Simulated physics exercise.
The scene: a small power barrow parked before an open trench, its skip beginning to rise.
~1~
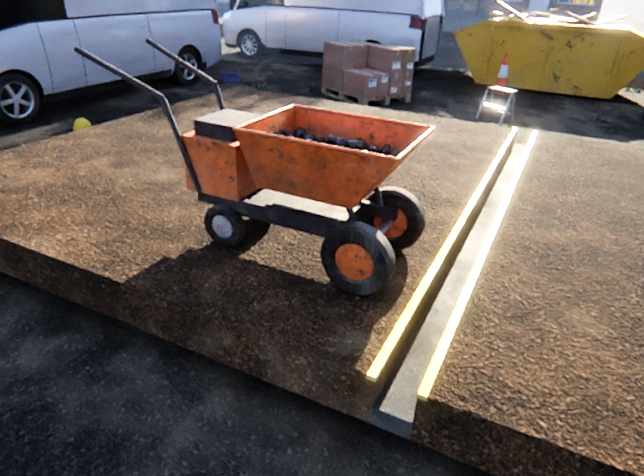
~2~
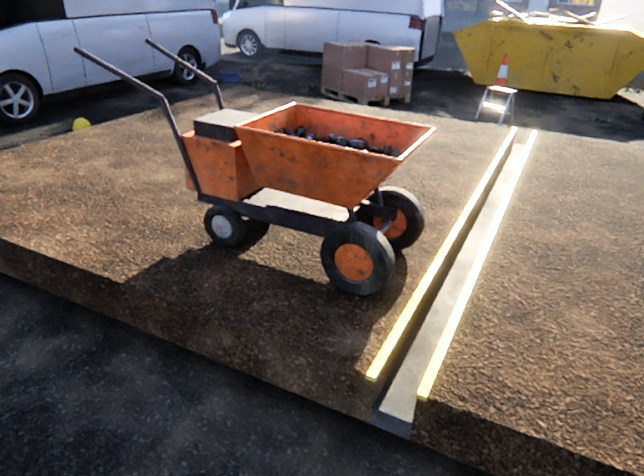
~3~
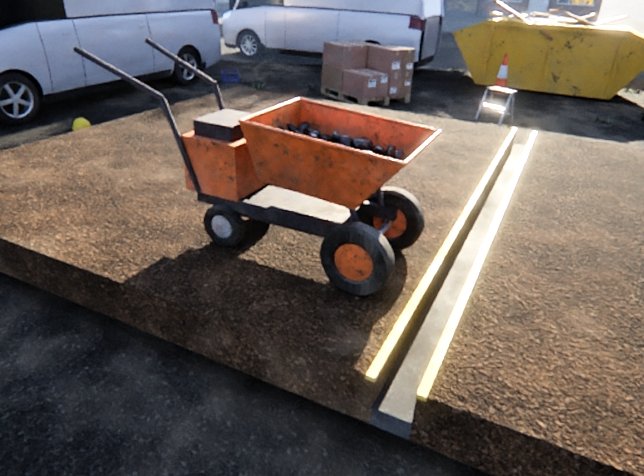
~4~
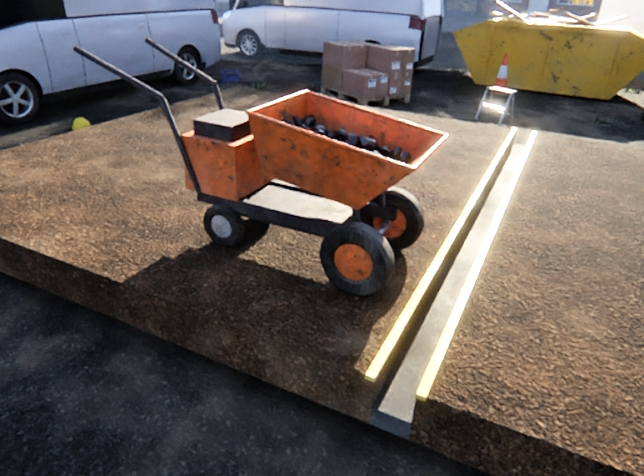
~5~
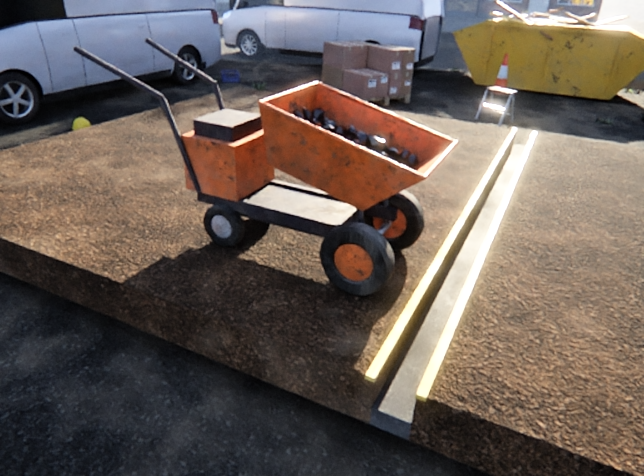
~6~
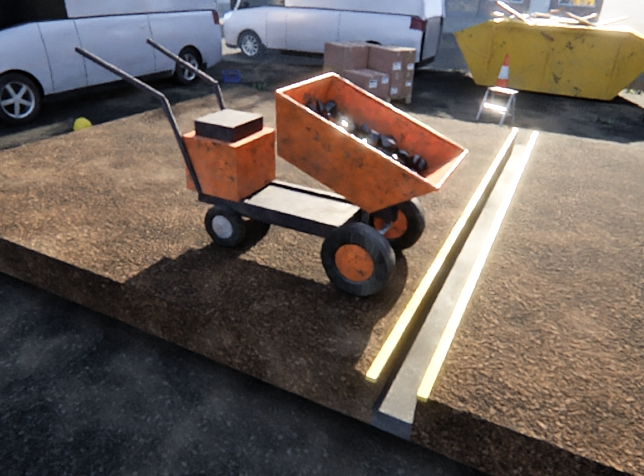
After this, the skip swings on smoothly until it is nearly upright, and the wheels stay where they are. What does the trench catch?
Between the edges lies only the smaller part of the load.
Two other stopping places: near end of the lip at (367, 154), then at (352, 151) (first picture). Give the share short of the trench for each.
Near 0 % and 0 %.
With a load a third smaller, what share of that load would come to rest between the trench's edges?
It comes to 0 per cent or so.
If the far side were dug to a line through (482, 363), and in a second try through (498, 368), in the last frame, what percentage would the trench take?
Near 40 % and 60 %.
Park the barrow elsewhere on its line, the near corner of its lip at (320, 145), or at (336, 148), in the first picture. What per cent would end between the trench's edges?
The first gives 60 %, the second 70 %.
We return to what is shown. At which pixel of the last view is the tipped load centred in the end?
Close to (534, 309).
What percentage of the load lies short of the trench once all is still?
About 0 per cent.
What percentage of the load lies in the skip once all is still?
Close to 10 per cent.
Shortly afterwards, skip tipped steeply; the whole lot in the skip.
Next, skip tipped right over; the bulk in the skip; a little beyond it; only a few falling.
Some moments later, skip tipped right over; a little in the skip; the bulk beyond it.
In the end, skip tipped right over; a little in the skip; only a few in or heaped over the trench; all but a few beyond it.
